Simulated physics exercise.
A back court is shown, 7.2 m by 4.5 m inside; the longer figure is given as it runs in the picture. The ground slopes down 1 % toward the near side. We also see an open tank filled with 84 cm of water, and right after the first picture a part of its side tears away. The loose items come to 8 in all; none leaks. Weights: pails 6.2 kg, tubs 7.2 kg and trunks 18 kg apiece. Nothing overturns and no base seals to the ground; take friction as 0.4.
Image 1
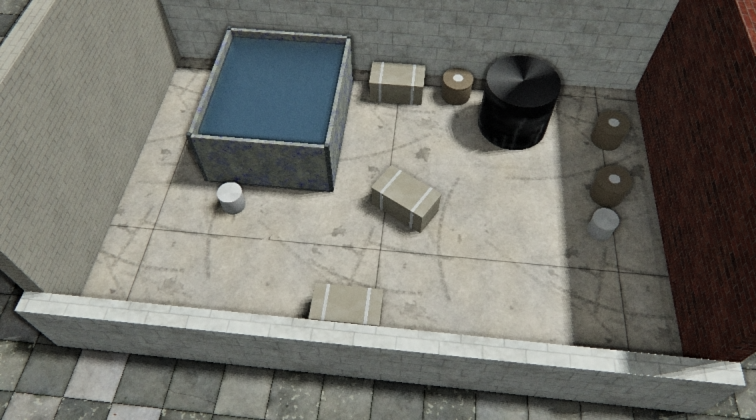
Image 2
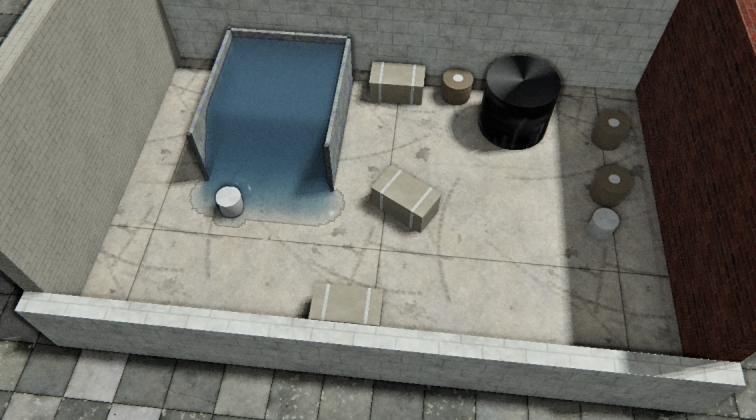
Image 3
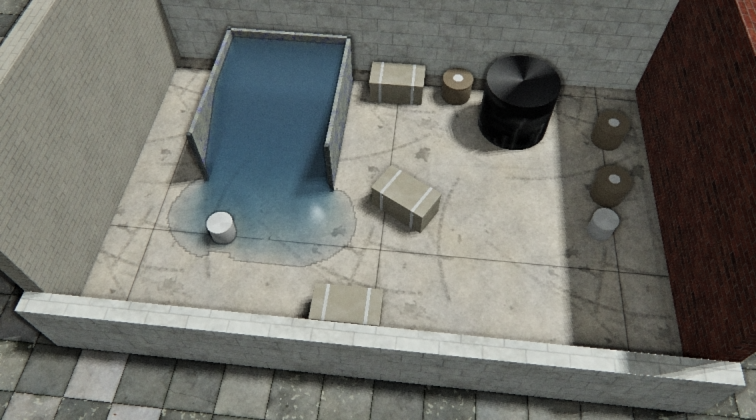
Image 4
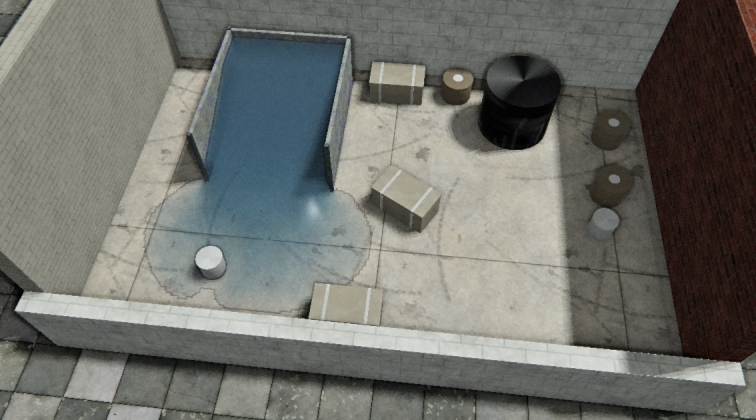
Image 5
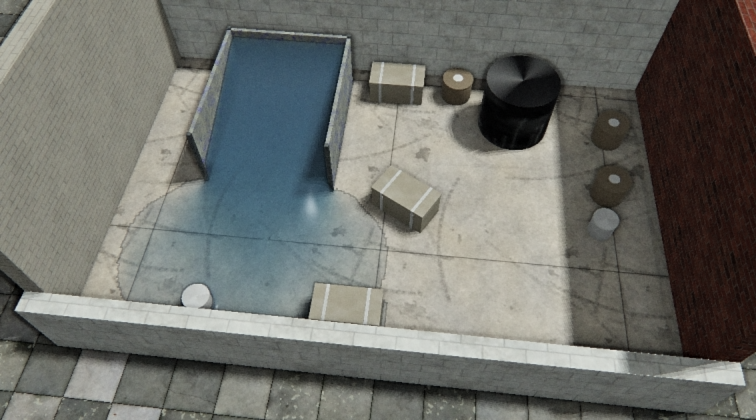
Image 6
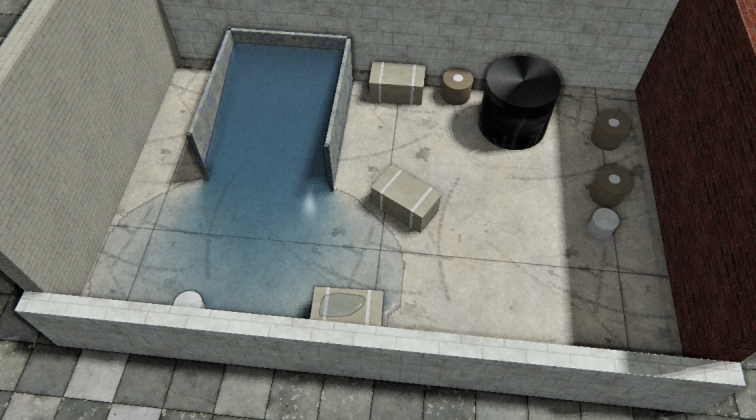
In a walled back court scattered with trunks, tubs and pails, an open tank of blue water stands at the upper left. Its near side gives way and water pours out, spreading across the paved ground and carrying a white pail down to the near wall while the other items barely move.
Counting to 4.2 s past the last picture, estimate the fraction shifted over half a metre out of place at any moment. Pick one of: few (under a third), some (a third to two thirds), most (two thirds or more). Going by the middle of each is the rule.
Some.
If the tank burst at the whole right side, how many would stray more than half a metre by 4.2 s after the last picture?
Then the count would be 7.
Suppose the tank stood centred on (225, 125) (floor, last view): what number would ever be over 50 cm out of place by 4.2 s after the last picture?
Count: 6.
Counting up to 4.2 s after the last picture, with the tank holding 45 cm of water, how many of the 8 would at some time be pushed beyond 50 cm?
In that case the number is 2.
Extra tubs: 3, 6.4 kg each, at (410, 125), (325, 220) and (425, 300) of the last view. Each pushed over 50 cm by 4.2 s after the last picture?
So it's stays below, then gets above, then gets above.
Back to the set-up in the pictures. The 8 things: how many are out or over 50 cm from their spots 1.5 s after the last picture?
2.
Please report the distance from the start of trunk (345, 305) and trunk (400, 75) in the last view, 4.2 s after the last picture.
Respectively, 350 centimetres and 20 centimetres.
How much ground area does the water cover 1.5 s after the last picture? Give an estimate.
Wet: Near 17 m2.
Then, 0.4 s after the last picture 1 of 8 are over 50 cm from their spots; 2 afloat.
Then, 1.5 s after the last picture 2 of 8 are over 50 cm from their spots; 2 afloat.
Then, 2.8 s after the last picture 3 of 8 are over 50 cm from their spots; 3 afloat.
Then, 4.2 s after the last picture 5 of 8 are over 50 cm from their spots, and 5 have been at some point; 5 afloat.
